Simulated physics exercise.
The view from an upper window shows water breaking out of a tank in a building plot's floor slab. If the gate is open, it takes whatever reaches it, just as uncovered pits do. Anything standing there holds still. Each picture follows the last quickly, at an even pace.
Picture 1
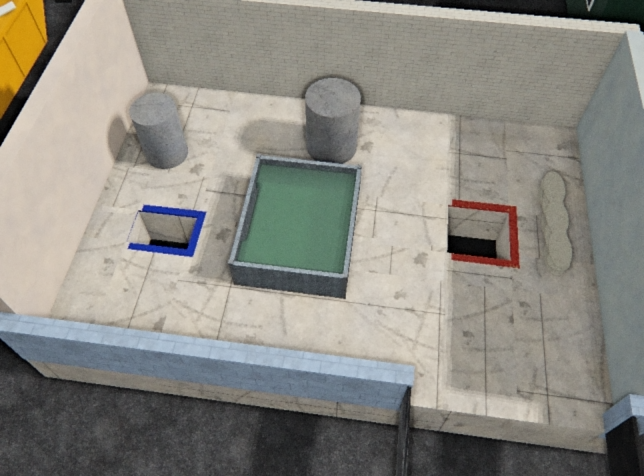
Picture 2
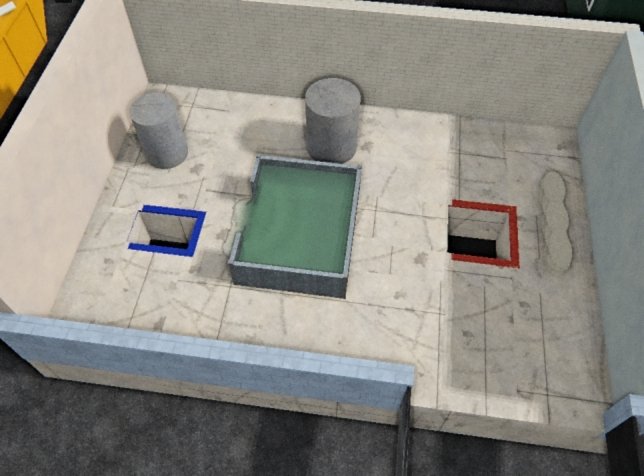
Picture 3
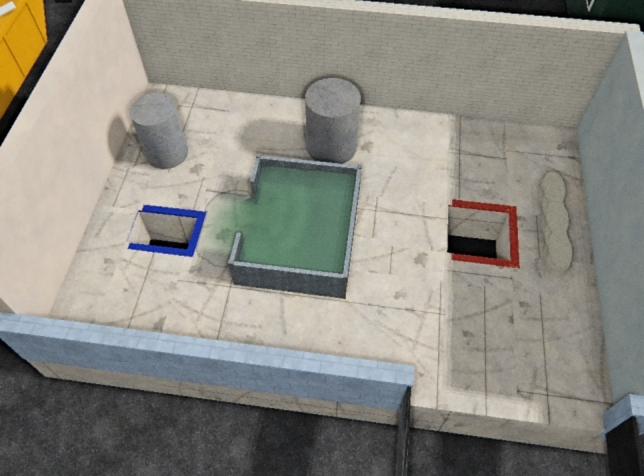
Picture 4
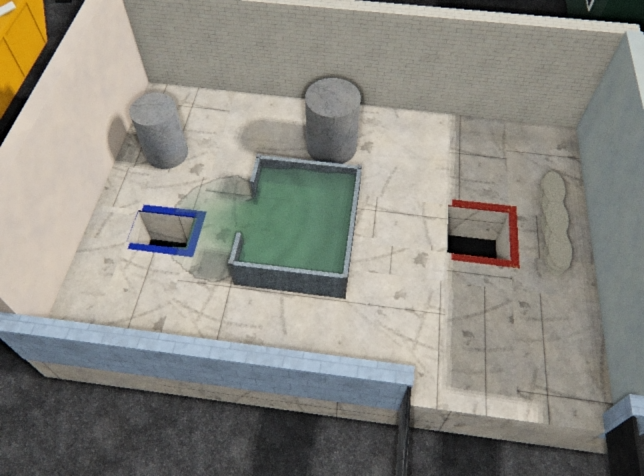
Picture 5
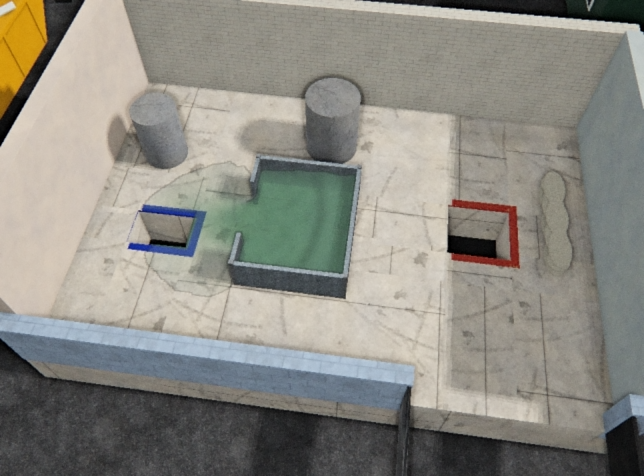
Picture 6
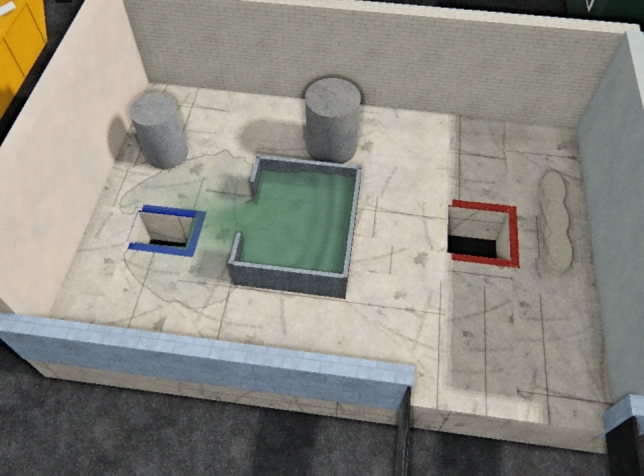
On a walled concrete building plot, green water breaks through a tank's left side and spreads thinly leftward around a blue-edged pit.
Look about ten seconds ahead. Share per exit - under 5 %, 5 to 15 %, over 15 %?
Gate: Under 5 %. Red pit: Under 5 %. Blue pit: Over 15 %.
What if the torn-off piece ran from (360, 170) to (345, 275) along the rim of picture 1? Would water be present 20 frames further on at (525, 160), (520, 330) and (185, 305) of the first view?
Result, in sequence: Inundated; inundated; untouched by the flood.
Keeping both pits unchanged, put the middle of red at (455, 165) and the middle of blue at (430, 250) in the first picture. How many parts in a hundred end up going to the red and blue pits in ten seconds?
Of everything, red catches 4 per cent while blue catches 0 per cent.
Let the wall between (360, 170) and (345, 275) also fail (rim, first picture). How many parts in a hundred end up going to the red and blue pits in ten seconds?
Red takes 45 in a hundred, blue takes 0 in a hundred.
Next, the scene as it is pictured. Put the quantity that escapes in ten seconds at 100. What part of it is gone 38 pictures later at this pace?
Estimate: 80 %.
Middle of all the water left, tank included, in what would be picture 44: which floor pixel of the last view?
The water centres close to (234, 222).
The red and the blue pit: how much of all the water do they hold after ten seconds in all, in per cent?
Close to 0 in a hundred and 44 in a hundred, in that order.
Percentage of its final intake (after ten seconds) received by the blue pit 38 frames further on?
Close to 80 %.
A moment on, water covers 15 % of the floor; the gate 0 %, the red pit 0 %, the blue pit 12 %.
Next, water covers 25 % of the floor; the gate 0 %, the red pit 0 %, the blue pit 19 %.
Then, water covers 30 % of the floor; the gate 0 %, the red pit 0 %, the blue pit 27 %.
Later, water covers 45 % of the floor; the gate 0 %, the red pit 0 %, the blue pit 36 %.
In the end, water covers 65 % of the floor; the gate 0 %, the red pit 0 %, the blue pit 45 %.
